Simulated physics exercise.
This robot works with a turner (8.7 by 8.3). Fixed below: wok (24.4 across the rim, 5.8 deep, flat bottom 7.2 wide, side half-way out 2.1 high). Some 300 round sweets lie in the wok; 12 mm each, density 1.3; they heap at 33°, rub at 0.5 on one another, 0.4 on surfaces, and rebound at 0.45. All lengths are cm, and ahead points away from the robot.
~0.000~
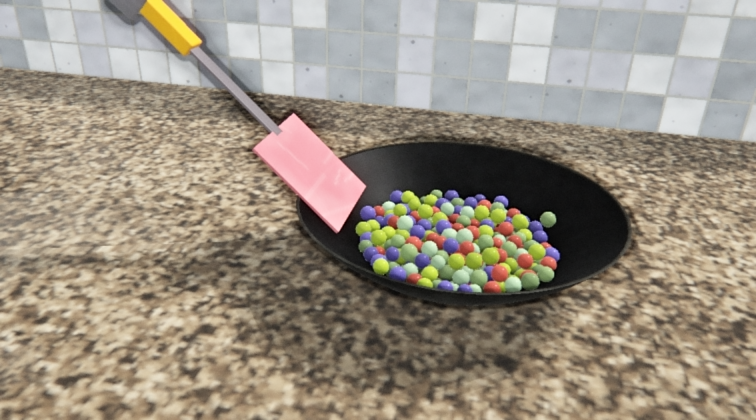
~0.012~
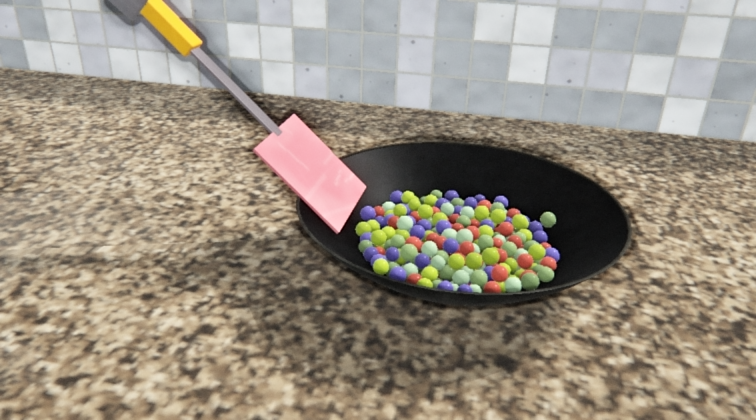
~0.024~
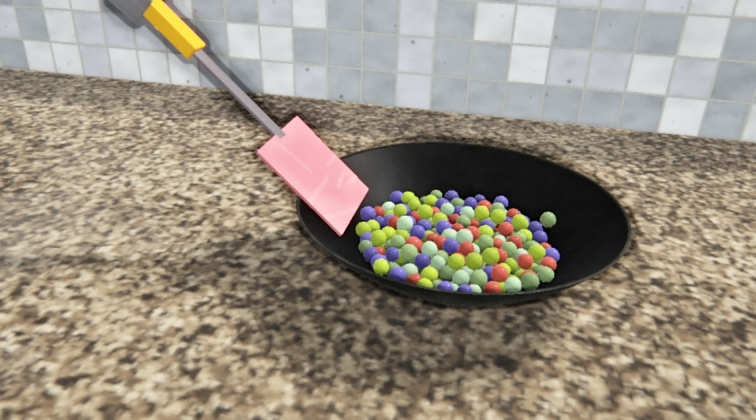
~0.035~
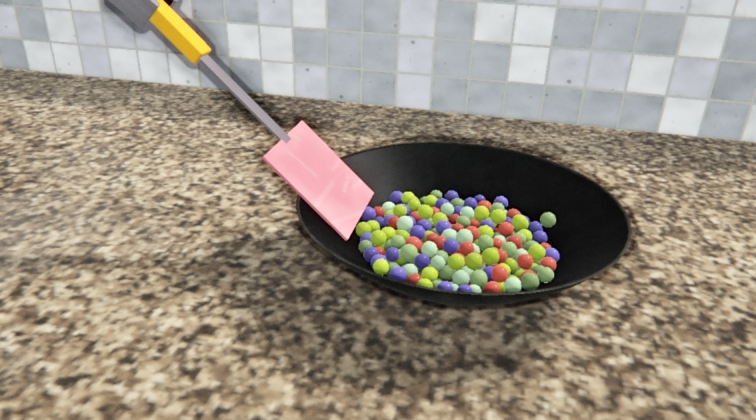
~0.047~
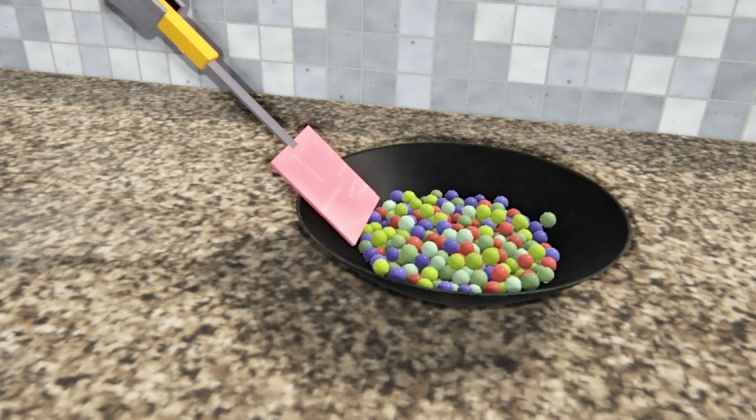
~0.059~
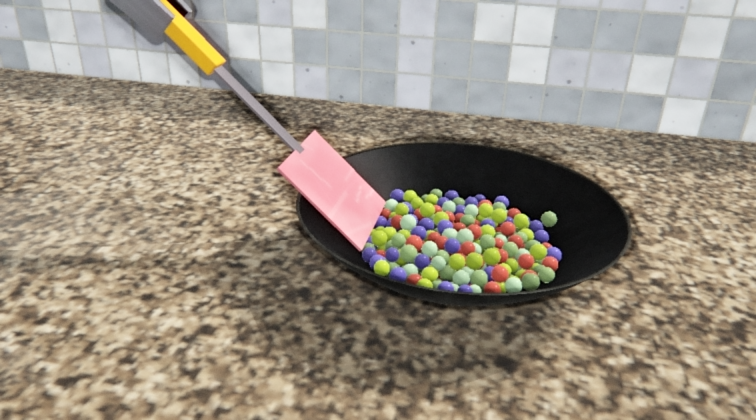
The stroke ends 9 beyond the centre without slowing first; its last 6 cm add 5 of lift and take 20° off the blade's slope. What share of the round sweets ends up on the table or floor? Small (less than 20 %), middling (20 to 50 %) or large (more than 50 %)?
On the table or floor the share is middling, 20 to 50 %.
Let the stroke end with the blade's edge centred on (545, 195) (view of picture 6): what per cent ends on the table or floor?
Some 5 per cent.
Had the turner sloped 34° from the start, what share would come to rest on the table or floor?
In that case some 30 per cent.
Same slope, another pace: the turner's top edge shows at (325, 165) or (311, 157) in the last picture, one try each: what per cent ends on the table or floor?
About 55 and 50 per cent.
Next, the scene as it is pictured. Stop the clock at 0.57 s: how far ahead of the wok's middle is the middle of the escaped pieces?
Some 18 cm.
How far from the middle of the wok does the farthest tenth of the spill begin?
Roughly 30 cm.
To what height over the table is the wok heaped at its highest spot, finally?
Some 6.0 cm.
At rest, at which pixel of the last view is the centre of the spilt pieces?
Around (726, 296).
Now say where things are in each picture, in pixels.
The first picture shows turner top edge at (274, 130), sloping 43°; upper third of the load around (456, 233), from x 365 to 550, top at y 195; 305 in the wok.
The second picture shows turner top edge at (275, 131), sloping 43°; upper third of the load around (456, 233), from x 365 to 550, top at y 195.
The third picture shows turner top edge at (278, 133), sloping 43°; upper third of the load around (456, 233), from x 365 to 550, top at y 195.
The fourth picture shows turner top edge at (283, 138), sloping 43°; upper third of the load around (456, 233), from x 365 to 550, top at y 195.
The fifth picture shows turner top edge at (290, 143), sloping 43°; upper third of the load around (457, 233), from x 365 to 550, top at y 195.
The sixth picture shows turner top edge at (297, 148), sloping 43°; upper third of the load around (459, 234), from x 370 to 555, top at y 195; 305 in the wok.
After 0.18 s, sloping 43°, highest piece 7 above the table; 305 in the wok.
After 0.31 s, sloping 36°, highest piece 8 above the table; 296 in the wok, 2 on the table or floor, 7 on the blade or in flight.
After 0.57 s, sloping 23°, highest piece 6 above the table; 217 in the wok, 72 on the table or floor, 16 on the blade or in flight.
After 1.62 s, sloping 23°, highest piece 5 above the table; 217 in the wok, 88 on the table or floor.
At rest, 217 in the wok, 88 on the table or floor. That is 29 % on the table or floor.
